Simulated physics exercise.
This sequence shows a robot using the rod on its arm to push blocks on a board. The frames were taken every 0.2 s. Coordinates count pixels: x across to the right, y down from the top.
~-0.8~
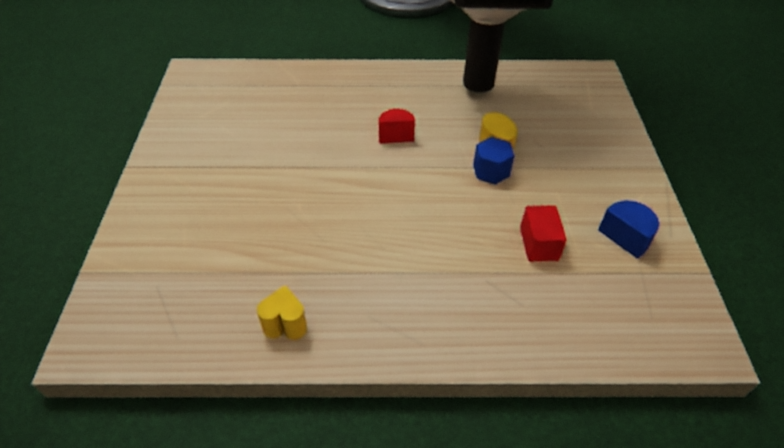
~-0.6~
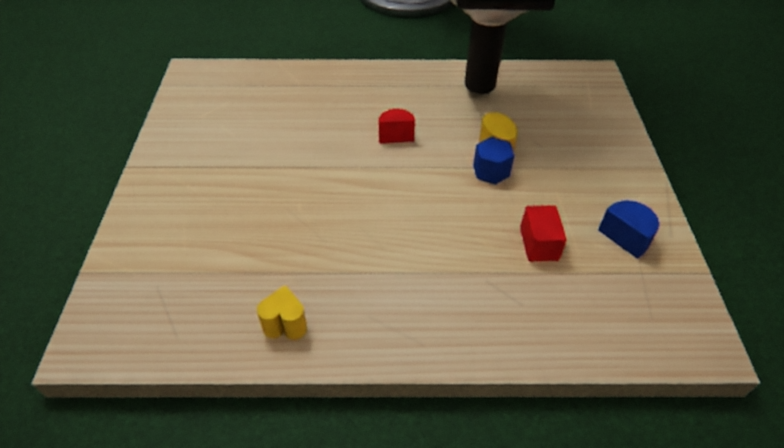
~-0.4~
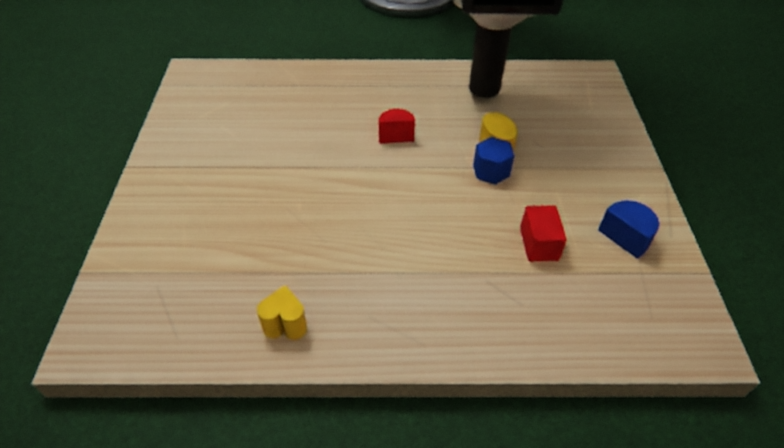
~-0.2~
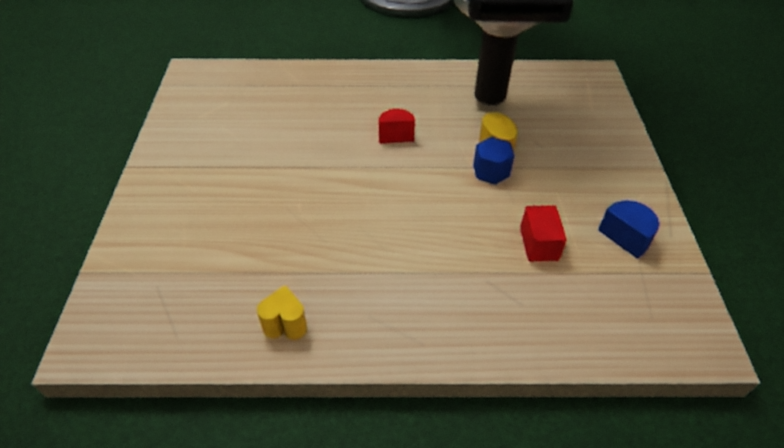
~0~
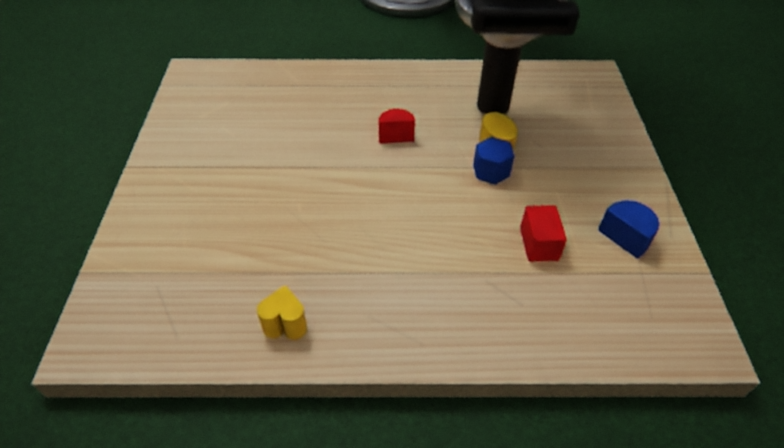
A black rod on a robot arm moved slightly right and down the wooden board toward the yellow block touching a blue one, while all the red, blue and yellow blocks stayed still.
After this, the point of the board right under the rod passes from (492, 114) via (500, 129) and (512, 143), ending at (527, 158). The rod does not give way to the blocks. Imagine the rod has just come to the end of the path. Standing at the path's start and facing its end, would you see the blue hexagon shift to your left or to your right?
It moves over to the right.
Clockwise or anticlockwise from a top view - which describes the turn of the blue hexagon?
From overhead, clockwise.
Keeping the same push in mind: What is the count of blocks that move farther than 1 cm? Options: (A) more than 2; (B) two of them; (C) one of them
B.
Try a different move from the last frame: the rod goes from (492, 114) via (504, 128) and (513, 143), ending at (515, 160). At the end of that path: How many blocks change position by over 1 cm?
The count will be 2.
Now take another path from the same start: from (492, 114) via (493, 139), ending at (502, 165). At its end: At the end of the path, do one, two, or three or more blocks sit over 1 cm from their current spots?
Two blocks move.
The first path, step by step. Halfway along, rod (507, 128); blue hexagon (494, 161), turned 25° clockwise; yellow elliptical block (509, 140).
At the end, rod (529, 149); blue hexagon (490, 168), turned 50° clockwise; yellow elliptical block (524, 162), turned 25° clockwise.
